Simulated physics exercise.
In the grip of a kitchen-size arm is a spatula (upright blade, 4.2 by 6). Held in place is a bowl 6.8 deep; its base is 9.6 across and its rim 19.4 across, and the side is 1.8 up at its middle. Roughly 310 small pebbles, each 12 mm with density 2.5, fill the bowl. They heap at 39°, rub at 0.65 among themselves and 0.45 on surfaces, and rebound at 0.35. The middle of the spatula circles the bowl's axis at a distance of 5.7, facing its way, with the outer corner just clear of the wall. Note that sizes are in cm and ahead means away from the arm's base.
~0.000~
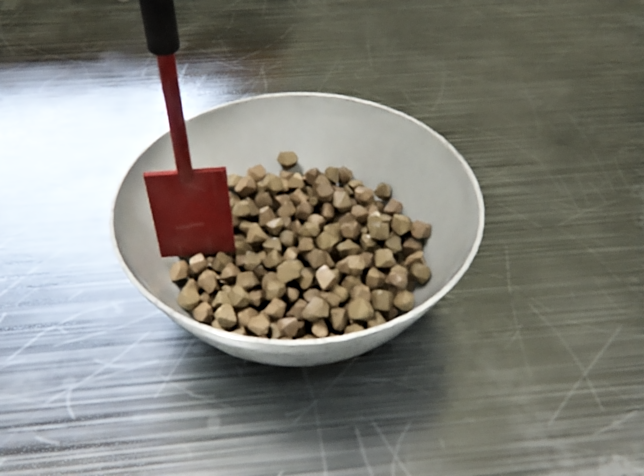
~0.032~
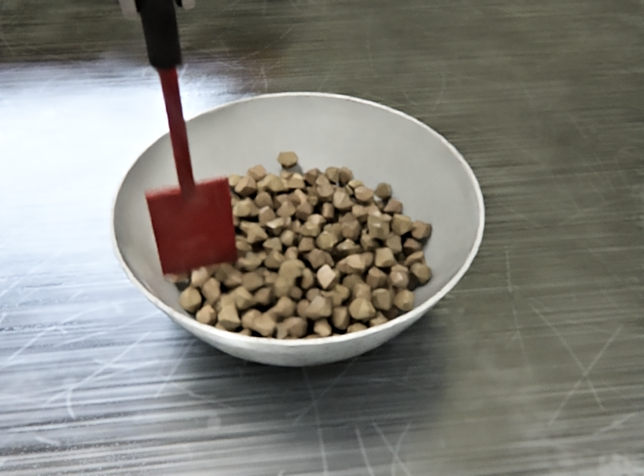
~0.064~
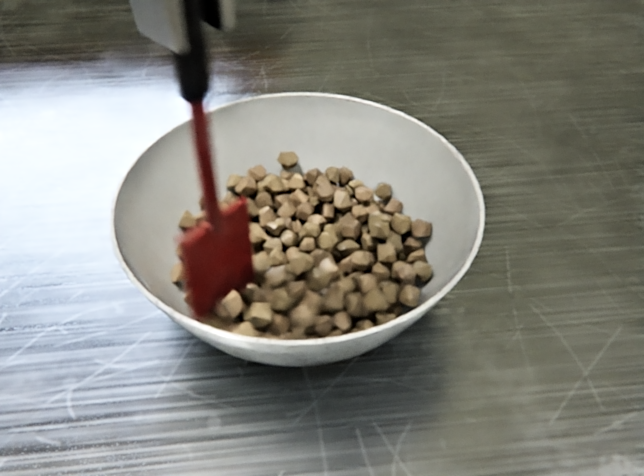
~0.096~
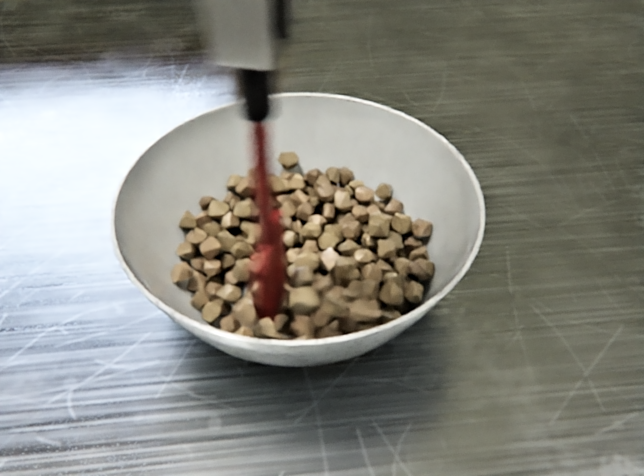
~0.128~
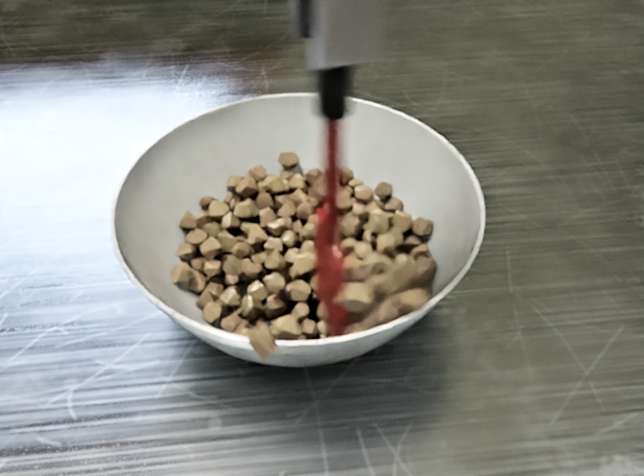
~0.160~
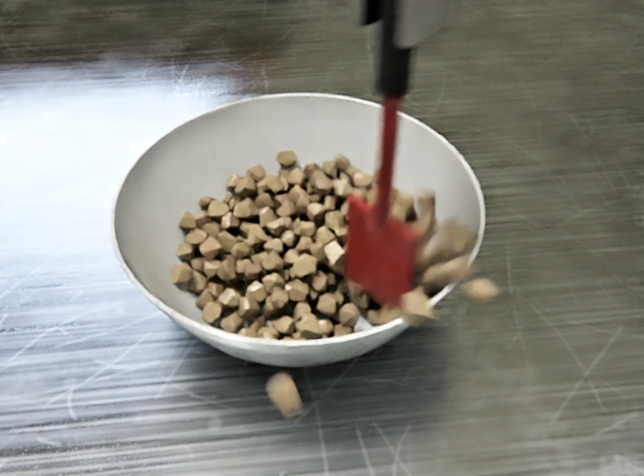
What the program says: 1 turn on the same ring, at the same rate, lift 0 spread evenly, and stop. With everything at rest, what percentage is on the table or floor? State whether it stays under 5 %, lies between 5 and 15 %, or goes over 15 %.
It goes over 15 %.
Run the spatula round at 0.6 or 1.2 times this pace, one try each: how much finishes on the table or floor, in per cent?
Roughly 10 and 25 per cent.
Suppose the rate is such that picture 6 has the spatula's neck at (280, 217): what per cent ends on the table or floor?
About 10 per cent.
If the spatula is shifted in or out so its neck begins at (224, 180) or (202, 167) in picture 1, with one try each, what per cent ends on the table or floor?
Around 15 per cent on the first try, around 30 per cent on the second.
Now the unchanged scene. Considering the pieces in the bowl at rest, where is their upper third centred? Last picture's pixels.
It is centred near (250, 289).
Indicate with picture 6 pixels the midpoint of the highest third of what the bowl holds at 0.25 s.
That third sits centred at about (332, 159).
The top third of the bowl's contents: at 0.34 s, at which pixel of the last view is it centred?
Near (205, 178).
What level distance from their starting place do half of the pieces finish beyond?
3 cm.
By 0.25 s, 215° round, highest piece 9 above the table; 298 in the bowl, 15 in flight or on the tool.
By 0.34 s, 299° round, highest piece 10 above the table; 275 in the bowl, 13 on the table or floor, 25 in flight or on the tool.
By 0.58 s, 0° round, highest piece 6 above the table; 243 in the bowl, 70 on the table or floor.
By 1.28 s, 0° round, highest piece 6 above the table; 243 in the bowl, 70 on the table or floor.
Final count, 243 in the bowl, 70 on the table or floor. That is 22 % on the table or floor.
